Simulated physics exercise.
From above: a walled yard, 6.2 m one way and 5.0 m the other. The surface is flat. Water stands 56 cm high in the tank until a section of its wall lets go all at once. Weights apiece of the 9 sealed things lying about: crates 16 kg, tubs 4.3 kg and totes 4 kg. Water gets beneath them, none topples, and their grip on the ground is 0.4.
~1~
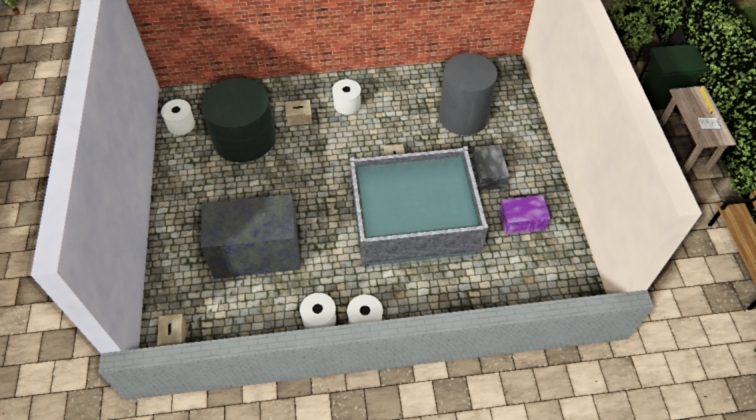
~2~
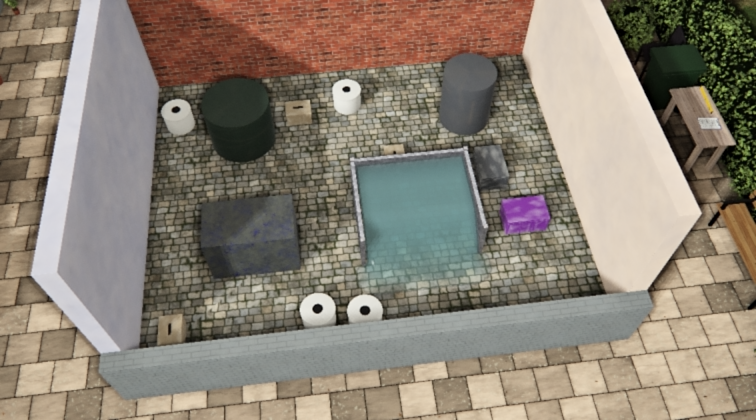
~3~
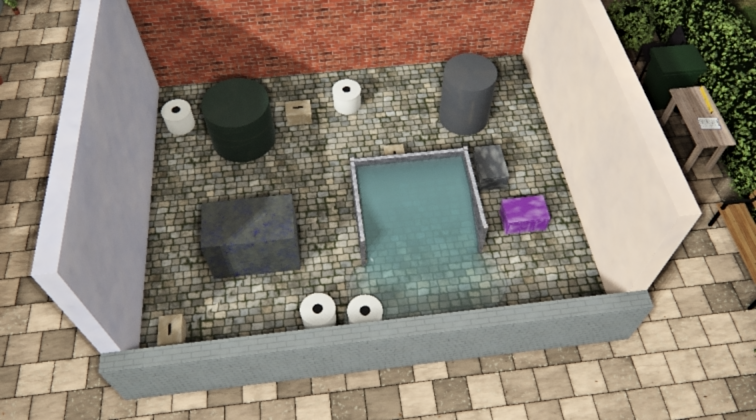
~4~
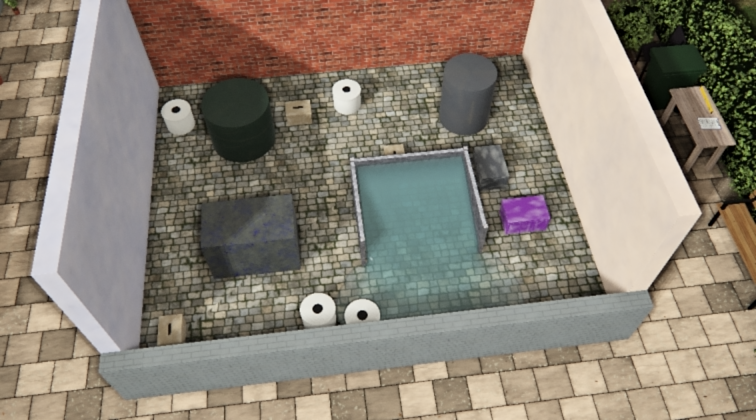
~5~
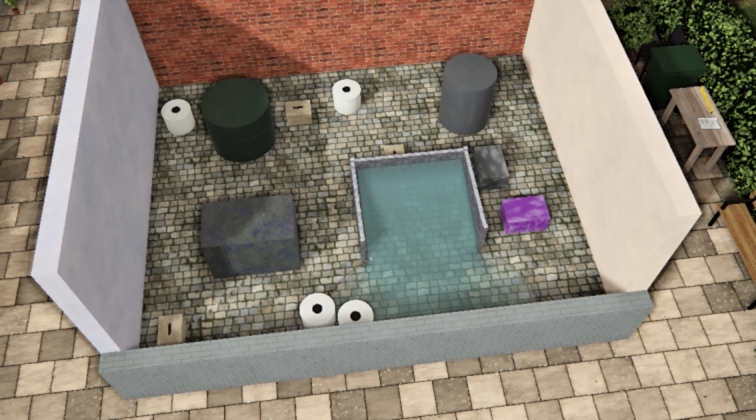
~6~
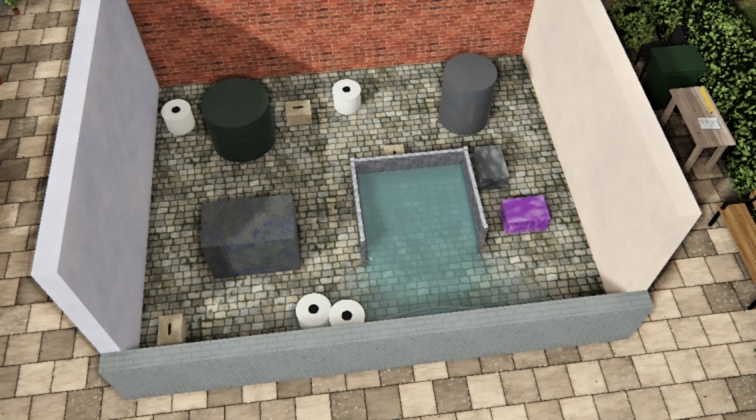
In a walled yard seen from above, the front side of a water-filled basin disappears and water spreads over the cobbles toward the front wall, then one white roll-shaped object shifts slightly left, followed by the one beside it.
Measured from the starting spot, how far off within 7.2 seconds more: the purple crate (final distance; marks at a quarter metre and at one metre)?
The purple crate is nudged along.
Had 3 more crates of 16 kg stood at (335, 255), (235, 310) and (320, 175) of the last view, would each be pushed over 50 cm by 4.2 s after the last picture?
In turn: Short of it, more, less.
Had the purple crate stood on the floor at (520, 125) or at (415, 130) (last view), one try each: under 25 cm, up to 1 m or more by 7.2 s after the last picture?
In turn: It ends far away; it holds its place.
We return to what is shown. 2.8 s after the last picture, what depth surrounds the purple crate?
Roughly 4 cm.
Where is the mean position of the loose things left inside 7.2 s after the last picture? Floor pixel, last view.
At about (337, 172).
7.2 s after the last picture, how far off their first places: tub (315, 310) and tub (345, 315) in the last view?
In that order: 250 cm, 250 cm.
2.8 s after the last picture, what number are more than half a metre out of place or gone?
2 of them.
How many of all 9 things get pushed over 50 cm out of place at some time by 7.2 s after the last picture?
3 of them.
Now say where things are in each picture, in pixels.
The first picture shows the purple crate at (526, 209) rests on the ground; water covers 2.0 m2; 0 of 9 have shifted.
The second picture shows the purple crate at (526, 209), on the bottom; water covers 2.8 m2; 0 of 9 have shifted.
The third picture shows the purple crate at (526, 209), on the bottom; 3.8 m2 under water; 0 of 9 have shifted.
The fourth picture shows the purple crate at (526, 209) rests on the ground; 4.6 m2 under water; 1 of 9 have shifted.
The fifth picture shows the purple crate at (526, 209), on the bottom; water covers 4.9 m2; 1 of 9 have shifted.
The sixth picture shows the purple crate at (526, 209), on the bottom; water covers 5.1 m2; 2 of 9 have shifted.
Then, 0.9 s after the last picture the purple crate is near (526, 209), 0.0 m from its start, aground; 0 afloat.
Then, 2.8 s after the last picture the purple crate is near (507, 195), 0.3 m from its start, aground; 1 afloat.
Then, 4.8 s after the last picture the purple crate is near (501, 190), 0.5 m from its start, aground; 3 afloat.
Then, 7.2 s after the last picture the purple crate is near (501, 189), 0.5 m from its start, aground; 4 afloat.
